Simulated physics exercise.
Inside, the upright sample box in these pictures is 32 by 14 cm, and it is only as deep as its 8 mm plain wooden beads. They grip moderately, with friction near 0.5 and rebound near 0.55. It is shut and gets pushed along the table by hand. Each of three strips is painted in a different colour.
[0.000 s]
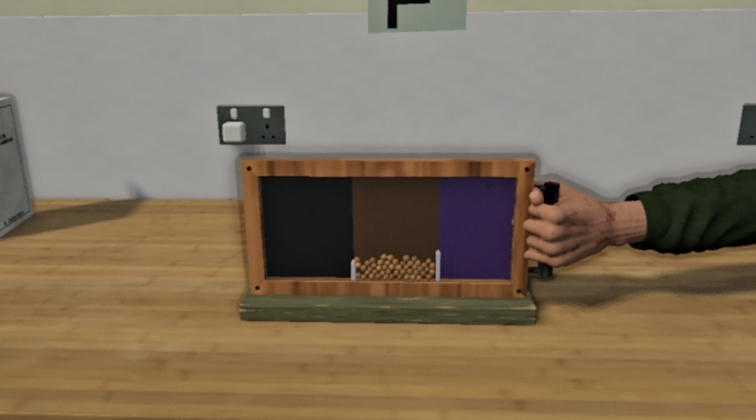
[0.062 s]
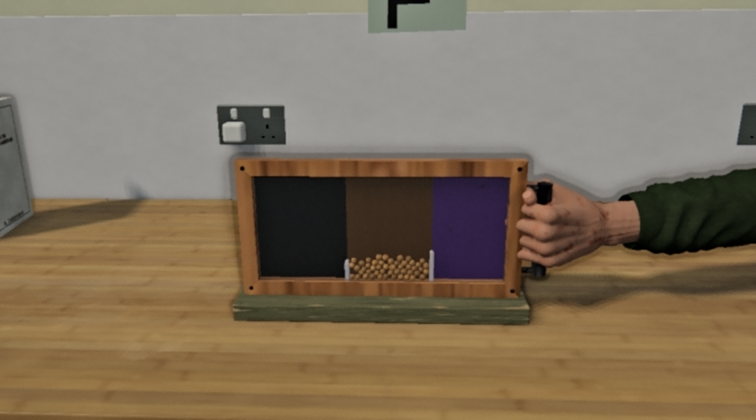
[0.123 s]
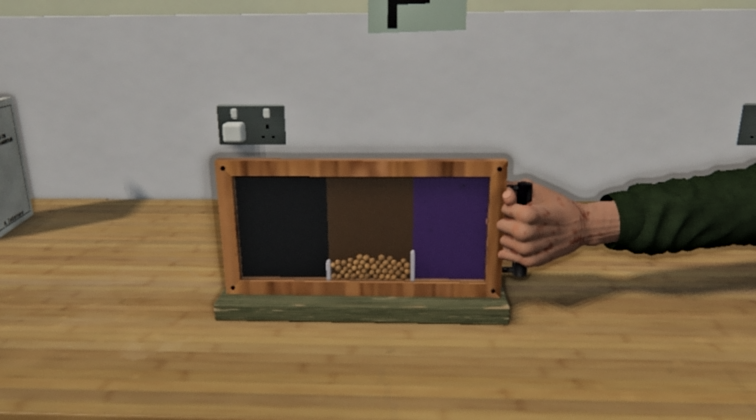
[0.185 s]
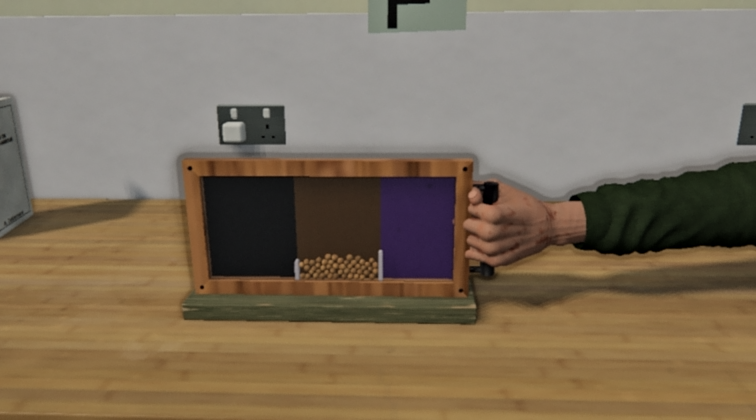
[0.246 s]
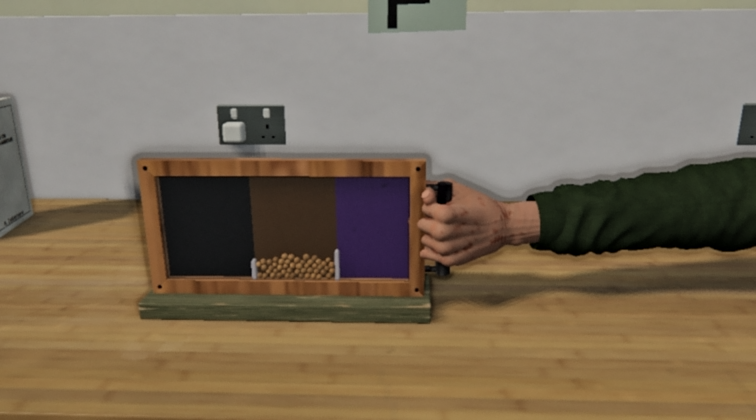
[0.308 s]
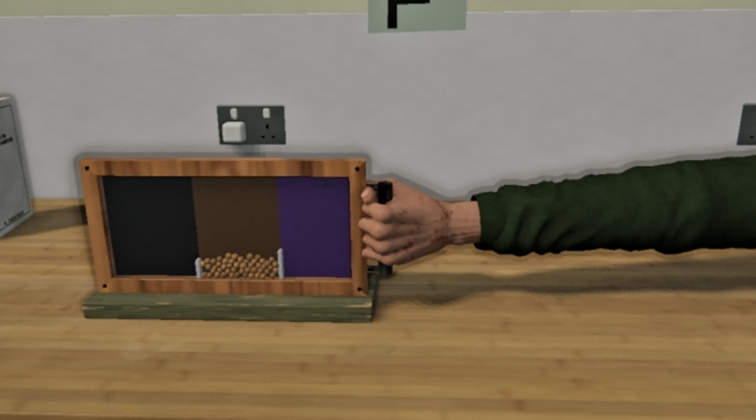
A wood-framed box on a green base, held at its right side by a hand in a dark green sleeve, stands on a wooden table against a pale wall with sockets, seen from the front. Its panel shows black, brown and purple strips from left to right, with small tan beads heaped between two short white walls below the brown. The hand pushes the box leftward, slowly then in larger shifts, the beads staying between the walls while the camera stays still.
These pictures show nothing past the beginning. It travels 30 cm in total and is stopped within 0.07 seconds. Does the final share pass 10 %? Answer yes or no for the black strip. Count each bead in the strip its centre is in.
What ends up in black strip A comes to a yes.
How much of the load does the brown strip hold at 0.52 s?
About 90 percent of the load.
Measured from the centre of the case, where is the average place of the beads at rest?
Some 1 cm left and 6 cm below.
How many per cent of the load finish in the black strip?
Close to 15 per cent of the load rests there.
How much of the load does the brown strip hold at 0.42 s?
Around 100 percent of the load.
After 0.42 s, it is 30 cm to the left; the beads' middle is in line with and 5 cm below the centre; brown 100 %.
After 0.52 s, it is 30 cm to the left; the beads' middle is 1 cm left of and 5 cm below the centre; black 10 %, brown 90 %.
After 0.67 s, it is 30 cm to the left; the beads' middle is 1 cm left of and 6 cm below the centre; black 15 %, brown 85 %.
Settled by 1.2 s, it is 30 cm to the left; purple 0 %, black 15 %, brown 85 %.
